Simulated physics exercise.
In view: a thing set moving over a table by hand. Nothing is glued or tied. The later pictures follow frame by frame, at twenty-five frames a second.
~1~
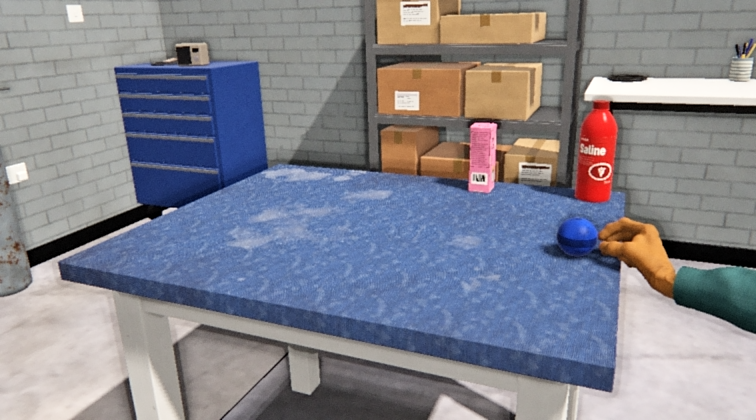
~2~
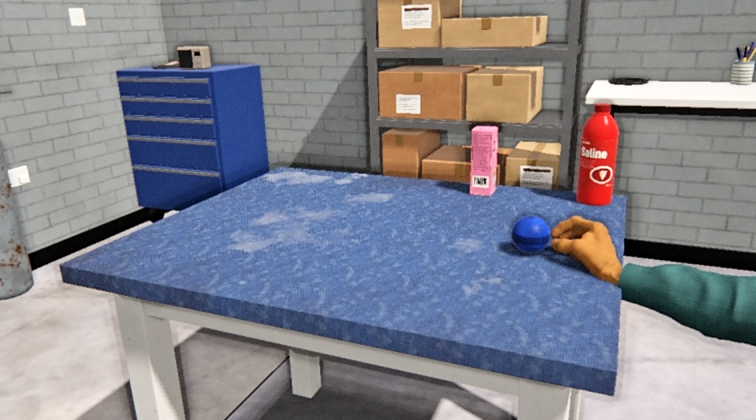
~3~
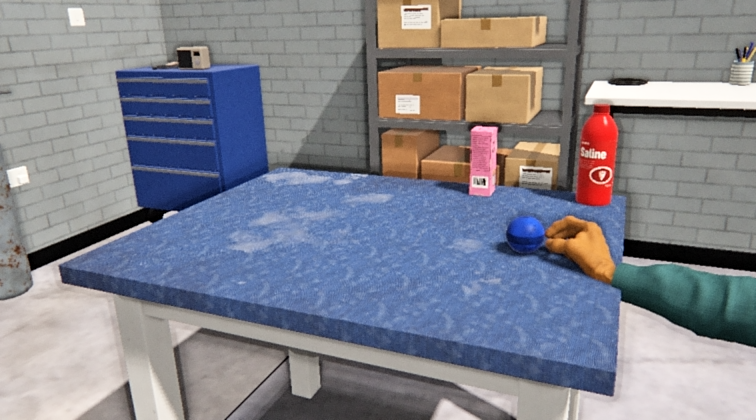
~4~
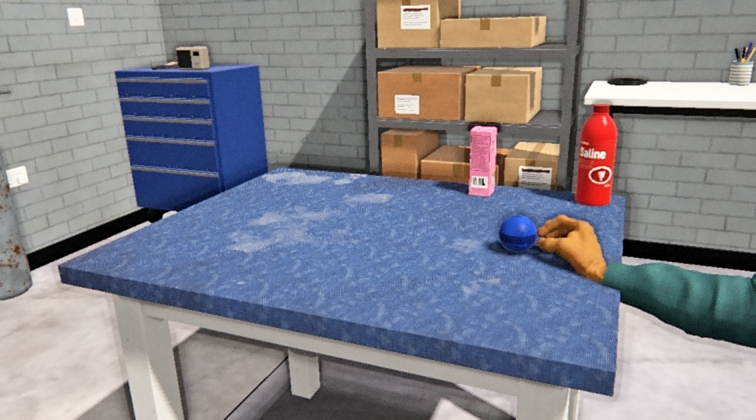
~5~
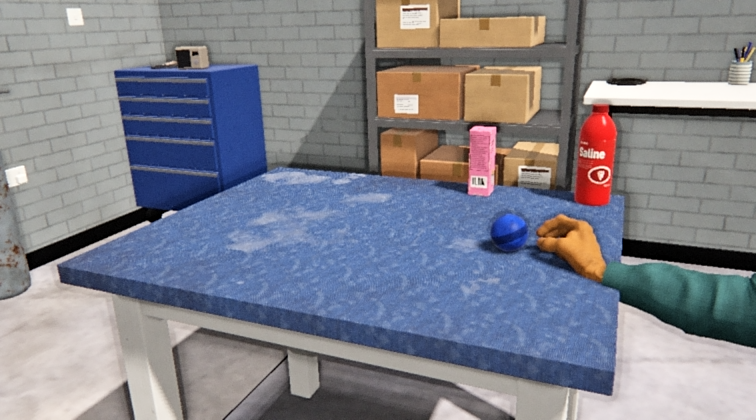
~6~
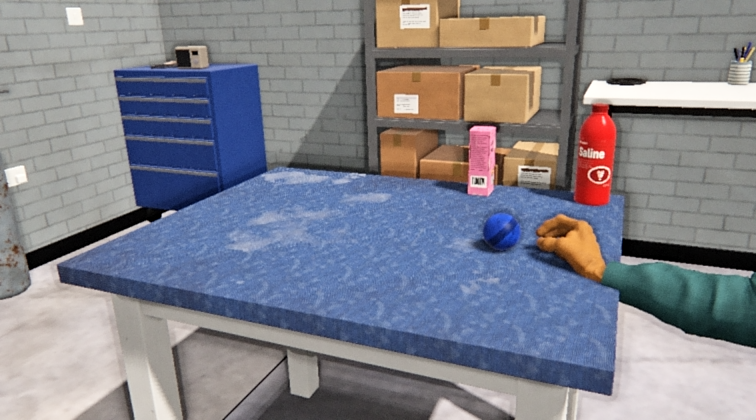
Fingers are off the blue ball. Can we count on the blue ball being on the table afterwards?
The blue ball is still on the table.
Then, 0.20 s later than the last frame, blue ball moved about its own width near (470, 228).
Then, 0.50 s later than the last frame, blue ball moved well along near (437, 225).
When it is over, moved from the start, blue ball. End places, in pixels of the last picture, blue ball near (416, 222).
